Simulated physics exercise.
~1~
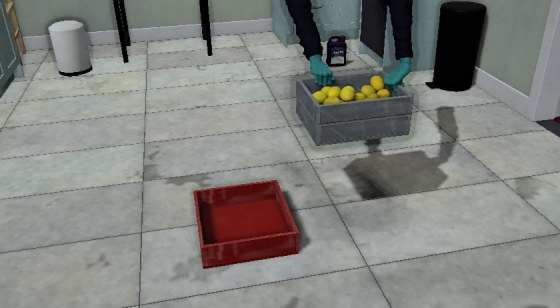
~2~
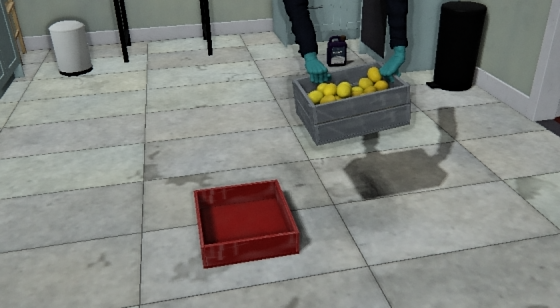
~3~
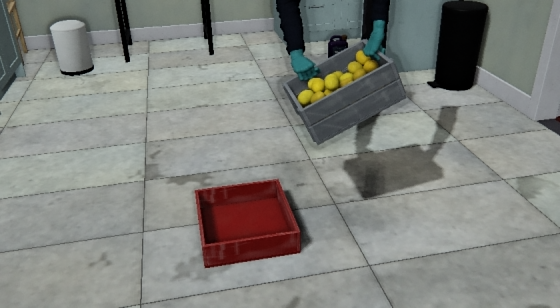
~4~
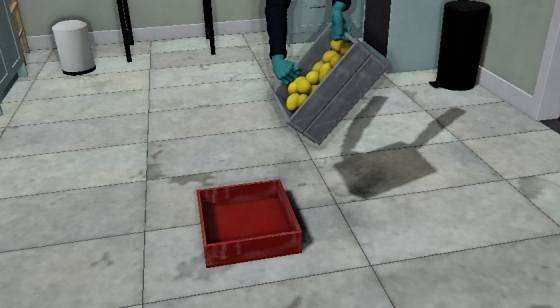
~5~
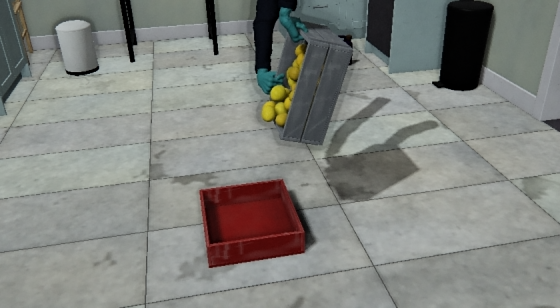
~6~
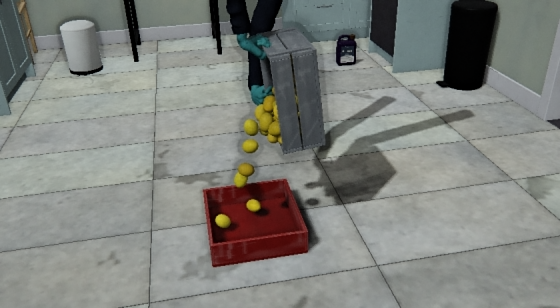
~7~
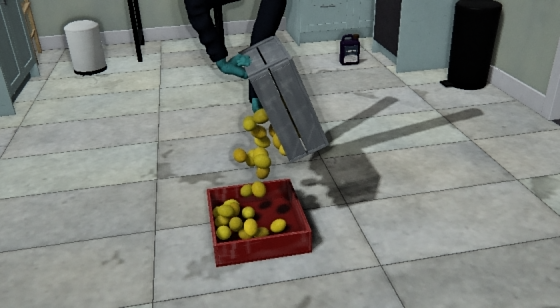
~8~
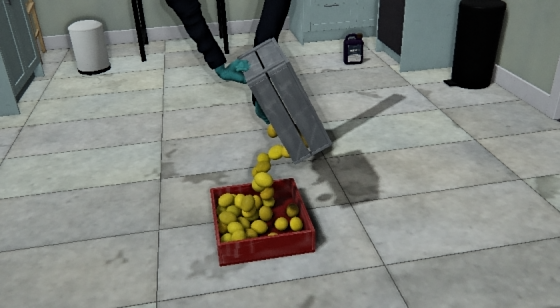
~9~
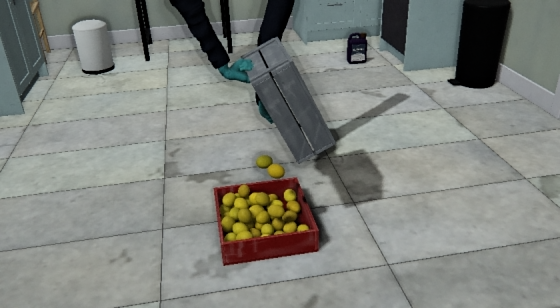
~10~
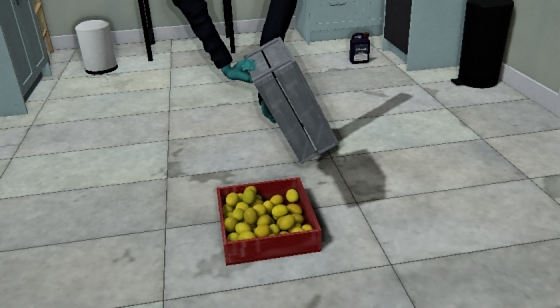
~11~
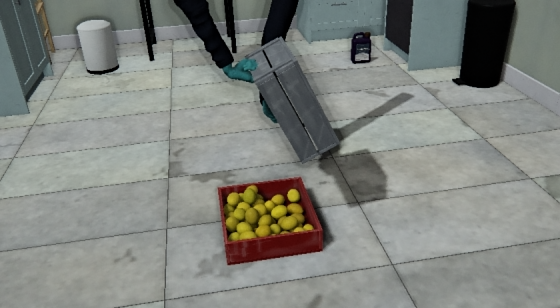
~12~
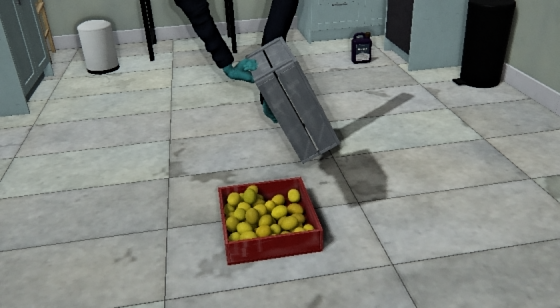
Grey crate of lemons being tilted forward by teal-gloved hands, spilling its load into a red box on tiled floor and filling it.
